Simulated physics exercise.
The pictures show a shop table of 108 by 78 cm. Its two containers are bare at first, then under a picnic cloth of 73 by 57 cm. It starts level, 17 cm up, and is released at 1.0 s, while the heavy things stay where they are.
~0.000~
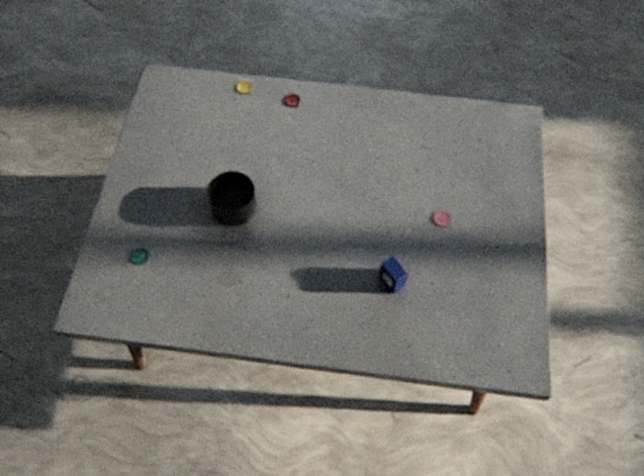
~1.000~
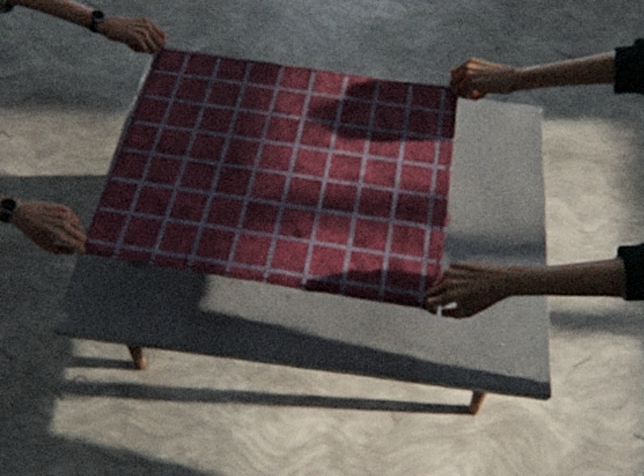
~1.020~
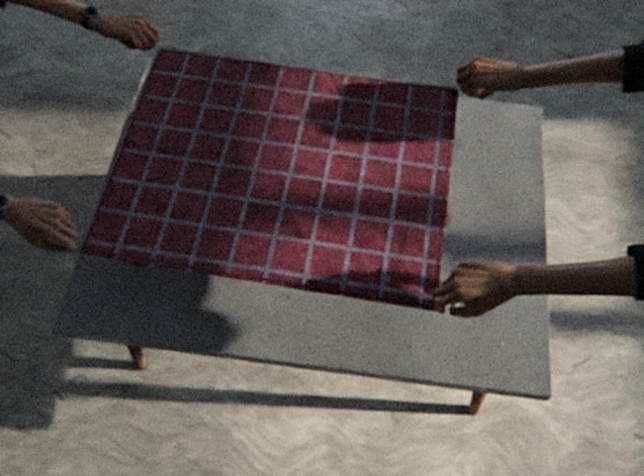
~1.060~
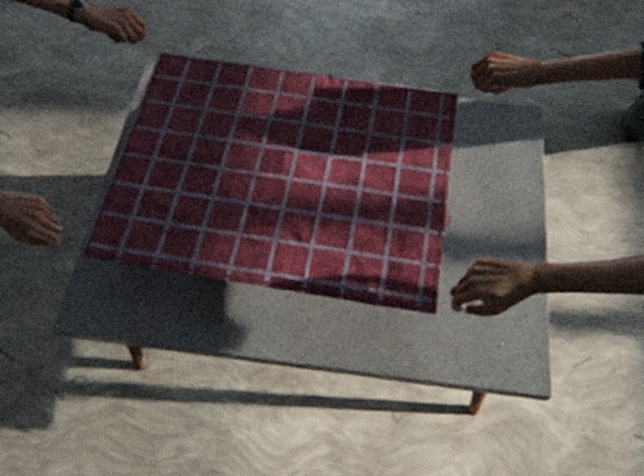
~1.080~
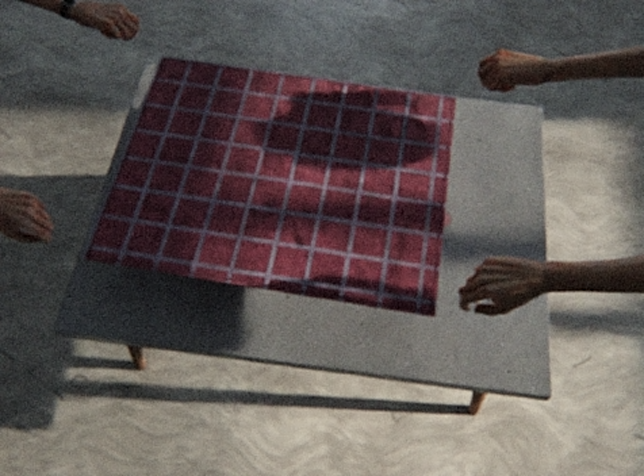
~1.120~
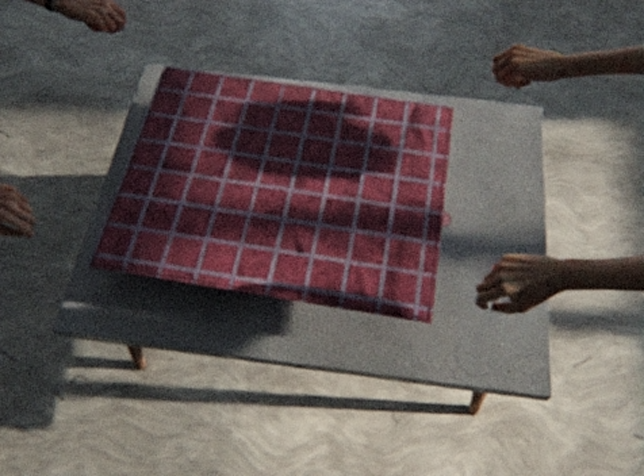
In this clip, four hands hold a red checked cloth flat above a gray table with a black cup, a blue carton and small colored discs, then let go and draw back as the cloth sinks slightly.
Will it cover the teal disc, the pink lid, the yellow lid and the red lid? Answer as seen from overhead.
The teal disc gets covered, the pink lid remains in the open, the yellow lid remains in the open, the red lid still shows.
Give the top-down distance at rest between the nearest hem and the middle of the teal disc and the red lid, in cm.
Roughly 5 cm, then 4 cm.
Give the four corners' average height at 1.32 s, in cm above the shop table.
0 cm.
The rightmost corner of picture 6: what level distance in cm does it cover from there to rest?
2 cm.
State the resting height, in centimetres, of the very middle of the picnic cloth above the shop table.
The middle settles about 5 cm high.
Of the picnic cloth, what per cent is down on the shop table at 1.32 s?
About 50 per cent of it.
After 1.3 s, 50 % of it is down, spanning 73 by 55 cm, above teal disc.
After 1.5 s, 50 % of it is down, spanning 73 by 55 cm, above teal disc.
After 1.7 s, 50 % of it is down, spanning 73 by 55 cm, above teal disc.
After 1.9 s, 50 % of it is down, spanning 73 by 55 cm, above teal disc.
After 2.7 s, 50 % of it is down, spanning 73 by 55 cm, above teal disc.
